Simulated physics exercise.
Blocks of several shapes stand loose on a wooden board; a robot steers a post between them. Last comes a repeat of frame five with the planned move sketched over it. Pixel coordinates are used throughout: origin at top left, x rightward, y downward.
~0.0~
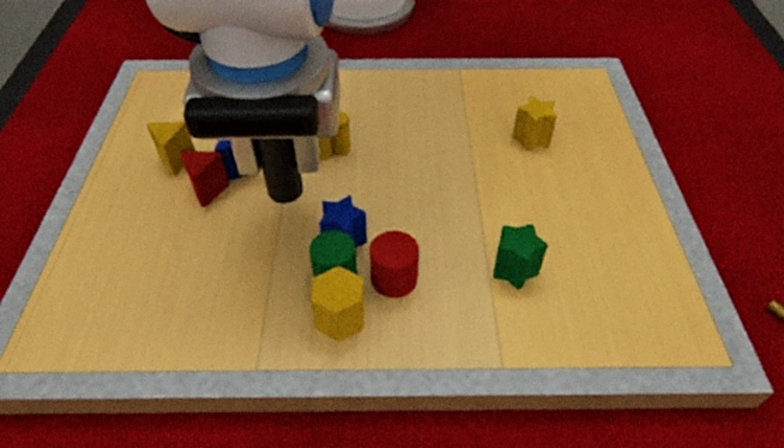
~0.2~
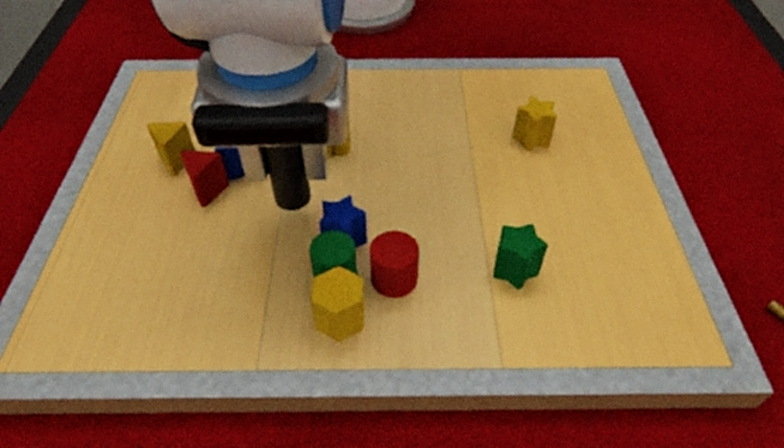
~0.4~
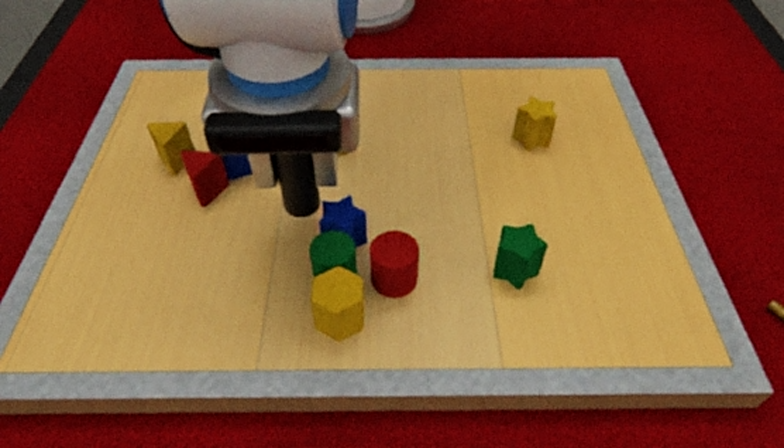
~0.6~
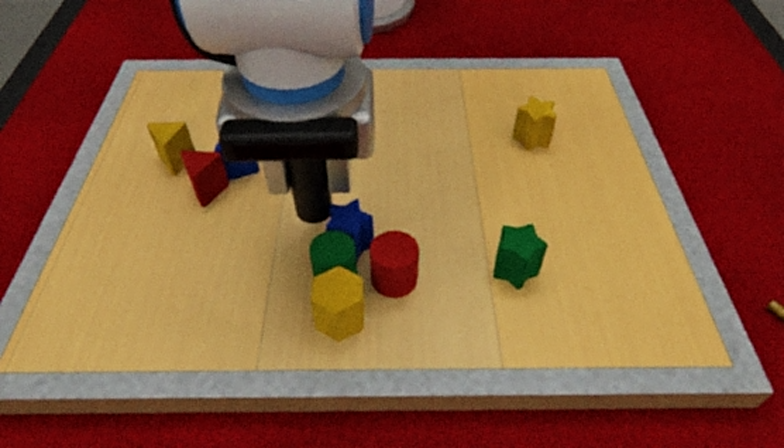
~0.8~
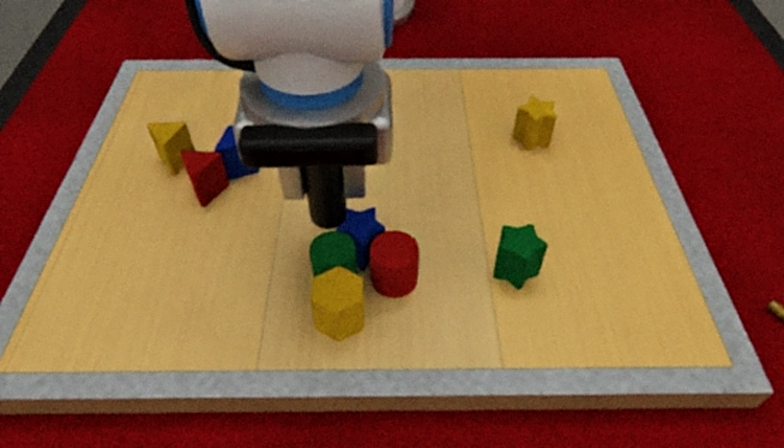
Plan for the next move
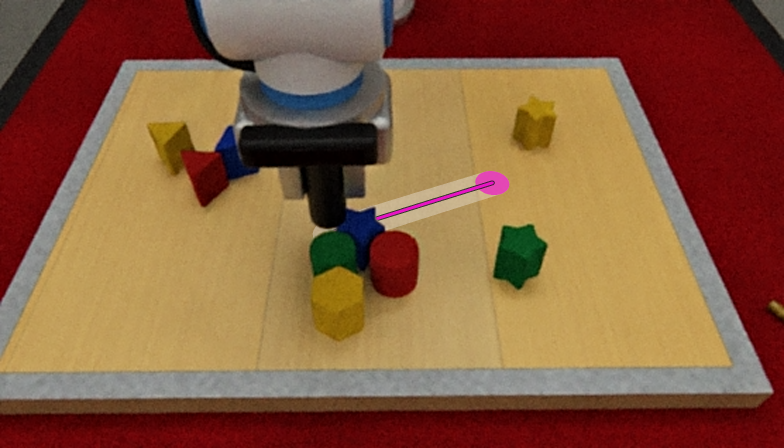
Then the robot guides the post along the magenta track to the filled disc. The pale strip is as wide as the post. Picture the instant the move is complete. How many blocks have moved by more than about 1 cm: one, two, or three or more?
Going by the path, one block will move.
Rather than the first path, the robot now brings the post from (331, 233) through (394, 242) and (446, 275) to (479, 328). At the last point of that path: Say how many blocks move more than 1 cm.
I'd put the number at two.
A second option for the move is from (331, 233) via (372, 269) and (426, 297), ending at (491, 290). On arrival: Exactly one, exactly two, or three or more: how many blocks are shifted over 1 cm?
I think three or more will be displaced.
Drawn move, straight from (331, 233) to (492, 183).
On the path given first. One third of the way, post at (388, 197); blue star block at (382, 214), turned 70° clockwise; red round block at (397, 251).
Two thirds of the way, post at (445, 180); blue star block at (382, 214), turned 70° clockwise; red round block at (397, 251).
At the end, post at (496, 165); green round block still; blue star block at (382, 214), turned 70° clockwise; red round block at (397, 251).
